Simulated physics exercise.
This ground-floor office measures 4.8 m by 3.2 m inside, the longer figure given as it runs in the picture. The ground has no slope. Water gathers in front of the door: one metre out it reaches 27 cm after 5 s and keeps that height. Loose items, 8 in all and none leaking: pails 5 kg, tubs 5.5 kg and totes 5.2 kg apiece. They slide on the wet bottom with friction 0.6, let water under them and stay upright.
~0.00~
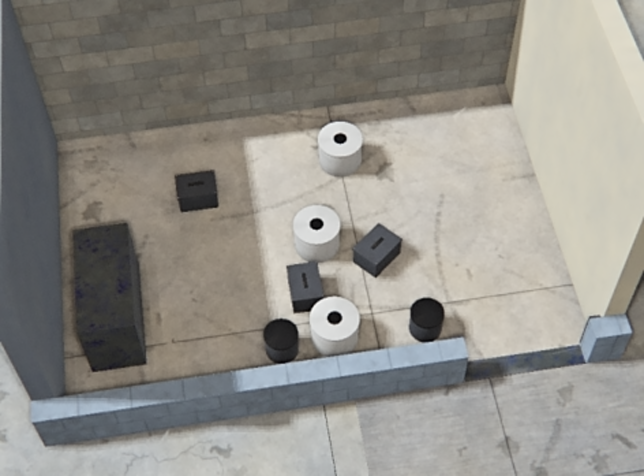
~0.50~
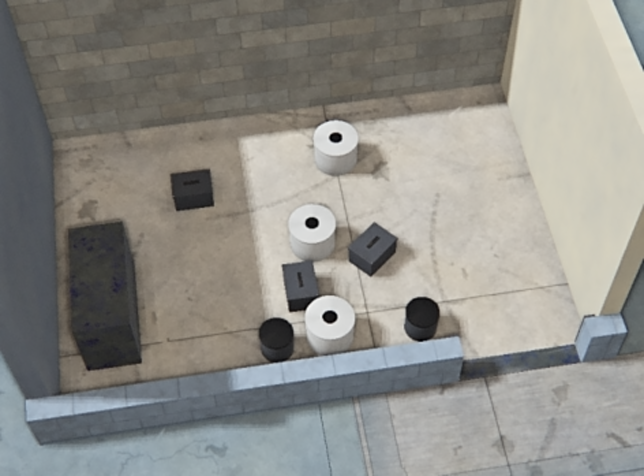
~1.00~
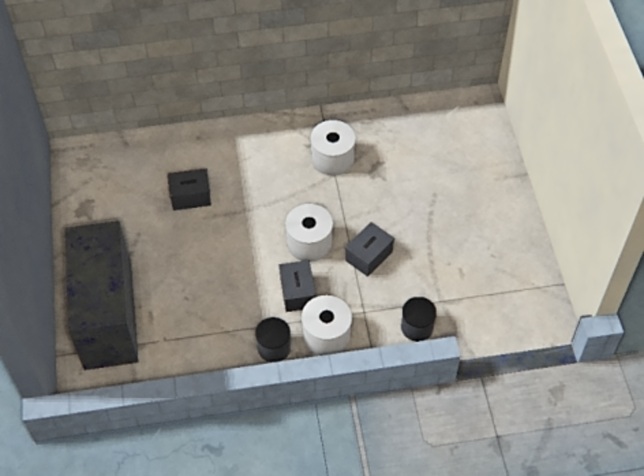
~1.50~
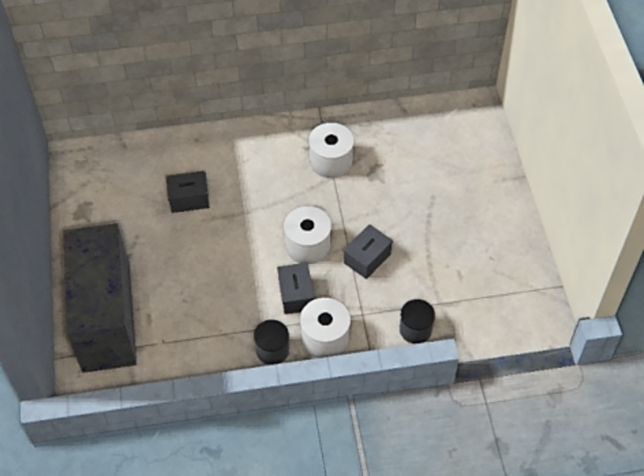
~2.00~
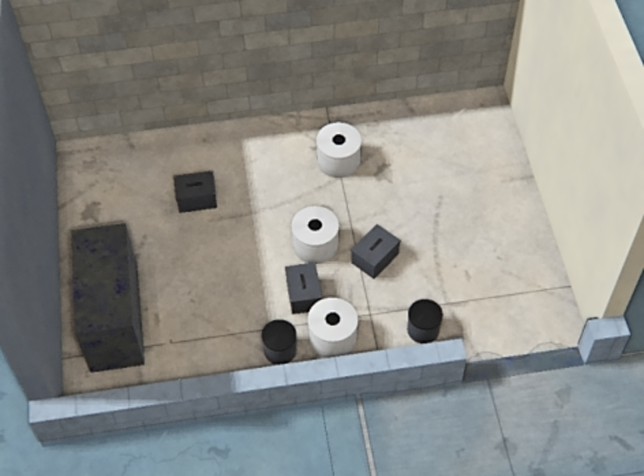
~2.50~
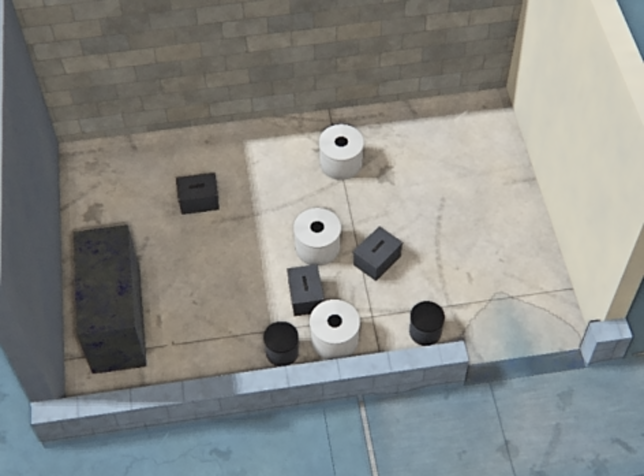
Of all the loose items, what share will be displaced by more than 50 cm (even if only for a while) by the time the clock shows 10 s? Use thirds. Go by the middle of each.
That comes to one to two thirds.
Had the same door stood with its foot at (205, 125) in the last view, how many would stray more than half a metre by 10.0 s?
In that case 7 of them.
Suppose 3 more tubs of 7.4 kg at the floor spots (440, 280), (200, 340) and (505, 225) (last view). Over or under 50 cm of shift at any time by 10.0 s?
In that order: Past it, less, over.
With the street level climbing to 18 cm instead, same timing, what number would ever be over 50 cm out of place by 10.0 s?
Then 1.
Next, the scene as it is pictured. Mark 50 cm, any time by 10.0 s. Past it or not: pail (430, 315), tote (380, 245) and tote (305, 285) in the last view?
In turn: Short of it, more, less.
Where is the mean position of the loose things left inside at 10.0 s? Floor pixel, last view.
Near (254, 288).
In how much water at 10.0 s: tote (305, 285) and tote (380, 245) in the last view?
Roughly 2 and 5 cm.
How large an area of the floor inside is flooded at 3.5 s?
Some 2.5 m2.
After 3.5 s 0 of 8 are over 50 cm from their spots; 0 afloat.
After 4.5 s 0 of 8 are over 50 cm from their spots; 0 afloat.
After 7.0 s 1 of 8 are over 50 cm from their spots; 1 afloat.
After 10.0 s 4 of 8 are over 50 cm from their spots, and 4 have been at some point; 3 afloat.
